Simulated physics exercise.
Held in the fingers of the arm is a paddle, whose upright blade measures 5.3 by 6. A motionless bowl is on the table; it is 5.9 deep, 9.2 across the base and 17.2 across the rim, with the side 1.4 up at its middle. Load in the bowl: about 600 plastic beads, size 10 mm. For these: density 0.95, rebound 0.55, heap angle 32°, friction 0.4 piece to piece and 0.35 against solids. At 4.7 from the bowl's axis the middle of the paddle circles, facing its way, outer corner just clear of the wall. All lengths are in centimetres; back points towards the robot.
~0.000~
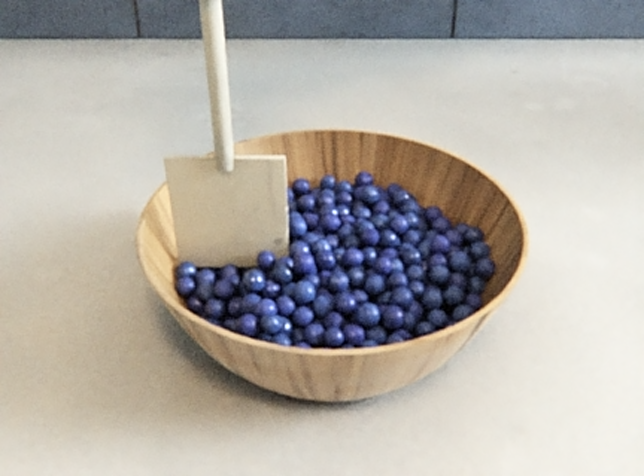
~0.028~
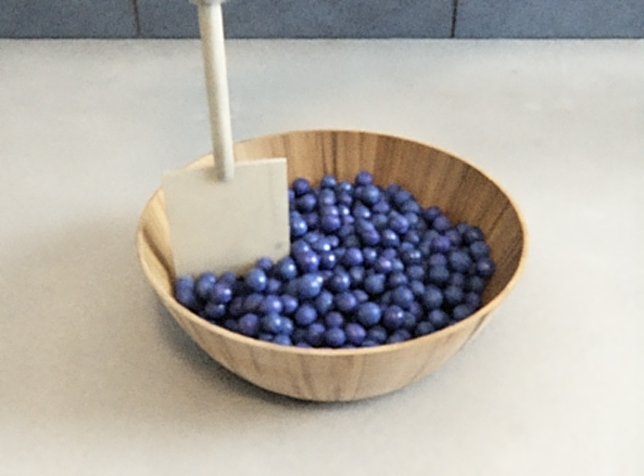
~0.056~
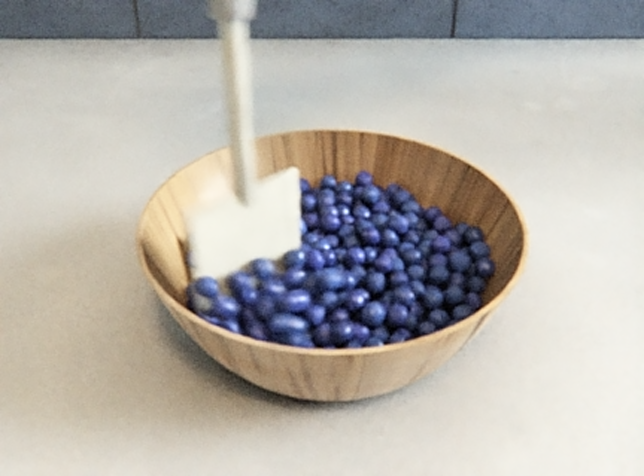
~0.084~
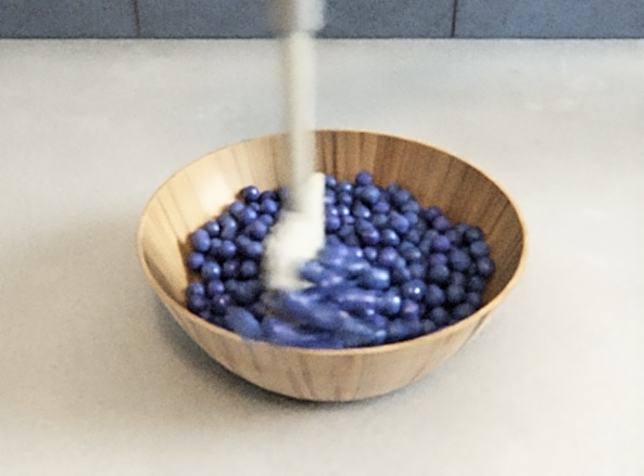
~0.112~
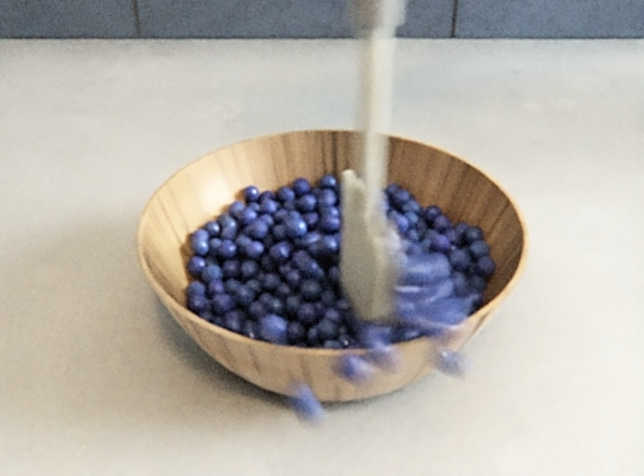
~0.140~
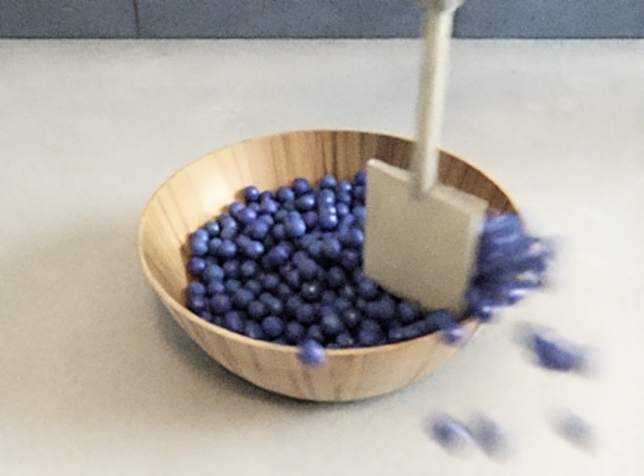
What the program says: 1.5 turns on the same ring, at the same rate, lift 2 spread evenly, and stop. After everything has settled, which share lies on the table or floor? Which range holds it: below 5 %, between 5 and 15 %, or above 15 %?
It lies above 15 %.
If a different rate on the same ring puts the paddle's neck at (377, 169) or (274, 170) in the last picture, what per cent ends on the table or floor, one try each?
First try: About 15 %; second try: About 10 %.
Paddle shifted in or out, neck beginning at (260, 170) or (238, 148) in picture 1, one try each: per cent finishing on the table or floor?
I'd guess some 50 and 40 percent.
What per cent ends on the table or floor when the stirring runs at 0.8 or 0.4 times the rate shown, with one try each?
Around 15 percent for the first try and 10 percent for the second.
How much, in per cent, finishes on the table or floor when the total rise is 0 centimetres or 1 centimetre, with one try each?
Roughly 40 and 30 per cent.
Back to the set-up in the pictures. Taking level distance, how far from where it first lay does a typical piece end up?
Something near 0 cm, measured level.
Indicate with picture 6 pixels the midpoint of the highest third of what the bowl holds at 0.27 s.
About (297, 227) in the last picture.
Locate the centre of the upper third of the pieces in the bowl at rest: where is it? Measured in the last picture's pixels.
It is centred around (334, 266).
After 0.27 s, 290° round, highest piece 10 above the table; 531 in the bowl, 19 on the table or floor, 53 in flight or on the tool.
After 0.40 s, 81° round, highest piece 12 above the table; 488 in the bowl, 72 on the table or floor, 43 in flight or on the tool.
After 0.67 s, 180° round, highest piece 4 above the table; 486 in the bowl, 116 on the table or floor, 1 in flight or on the tool.
After 1.37 s, 180° round, highest piece 4 above the table; 486 in the bowl, 117 on the table or floor.
In the end, 486 in the bowl, 117 on the table or floor. That is 19 % on the table or floor.
